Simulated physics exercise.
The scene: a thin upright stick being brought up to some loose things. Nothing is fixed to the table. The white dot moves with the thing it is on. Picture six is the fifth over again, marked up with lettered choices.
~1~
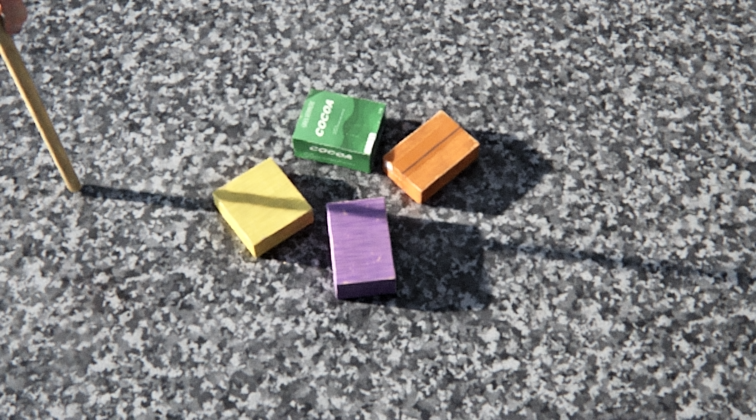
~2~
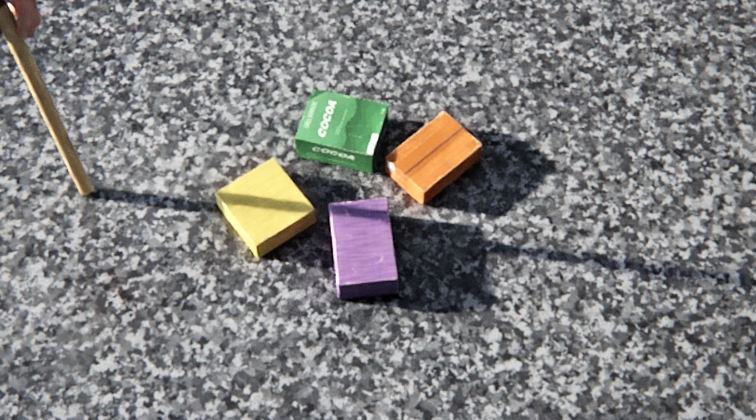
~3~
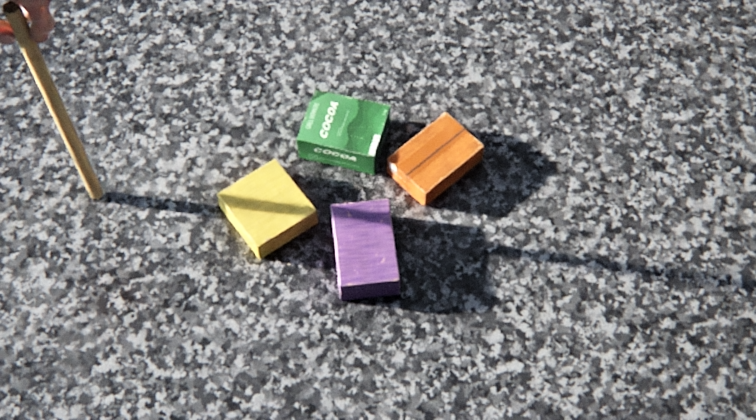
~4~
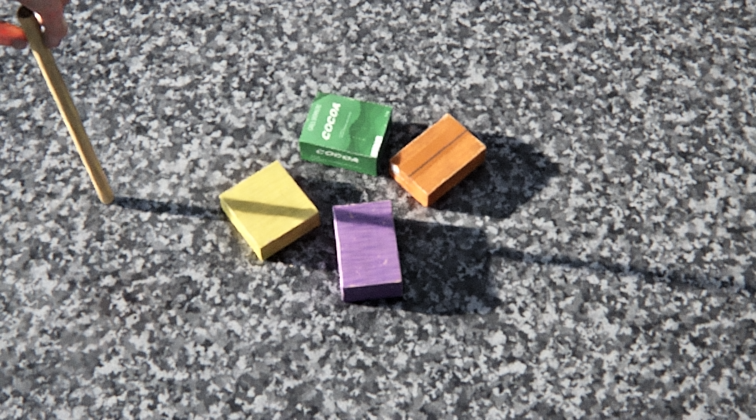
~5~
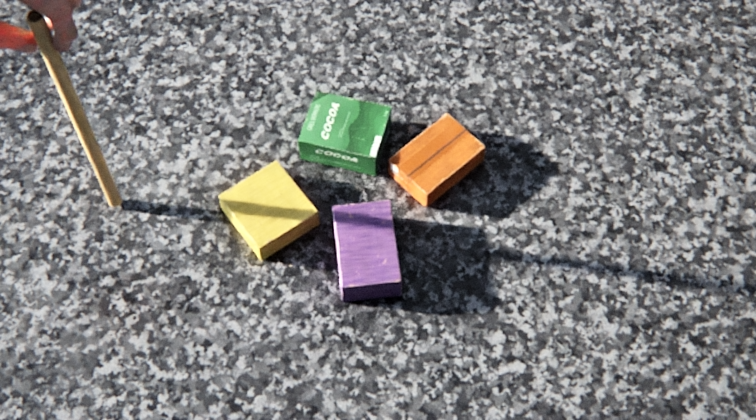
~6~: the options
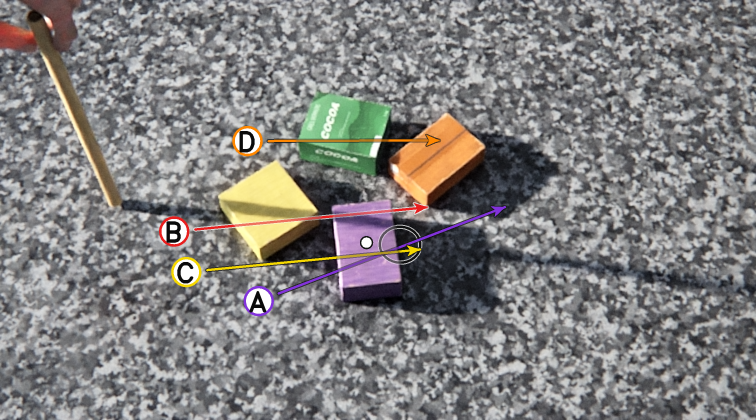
On a speckled stone surface, a hand moved a thin upright stick slowly rightward toward a yellow block, a purple block, a green cocoa packet and an orange box, which stayed essentially still.
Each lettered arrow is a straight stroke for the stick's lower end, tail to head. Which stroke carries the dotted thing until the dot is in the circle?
Arrow B does it.
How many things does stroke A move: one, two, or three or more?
In all, two.
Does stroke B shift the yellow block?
Yes.
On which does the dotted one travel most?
Stroke A.
On the copy, A from (278, 294) to (505, 207); B from (195, 230) to (427, 207); C from (207, 270) to (420, 250); D from (269, 141) to (439, 140); the ring at (400, 244); the white dot at (367, 243).
On B. First, foot of the stick (279, 222); purple block (378, 250); yellow block (314, 195).
Then, foot of the stick (363, 215); purple block (387, 251); yellow block (353, 170); green packet (355, 111).
Finally, foot of the stick (427, 208); purple block (398, 253); yellow block (357, 168); green packet (355, 109); the dot on the purple block is in the ring.
By contrast, A leaves the dotted thing at (502, 169); C leaves the dotted thing at (456, 252); D leaves the dotted thing at (367, 251).
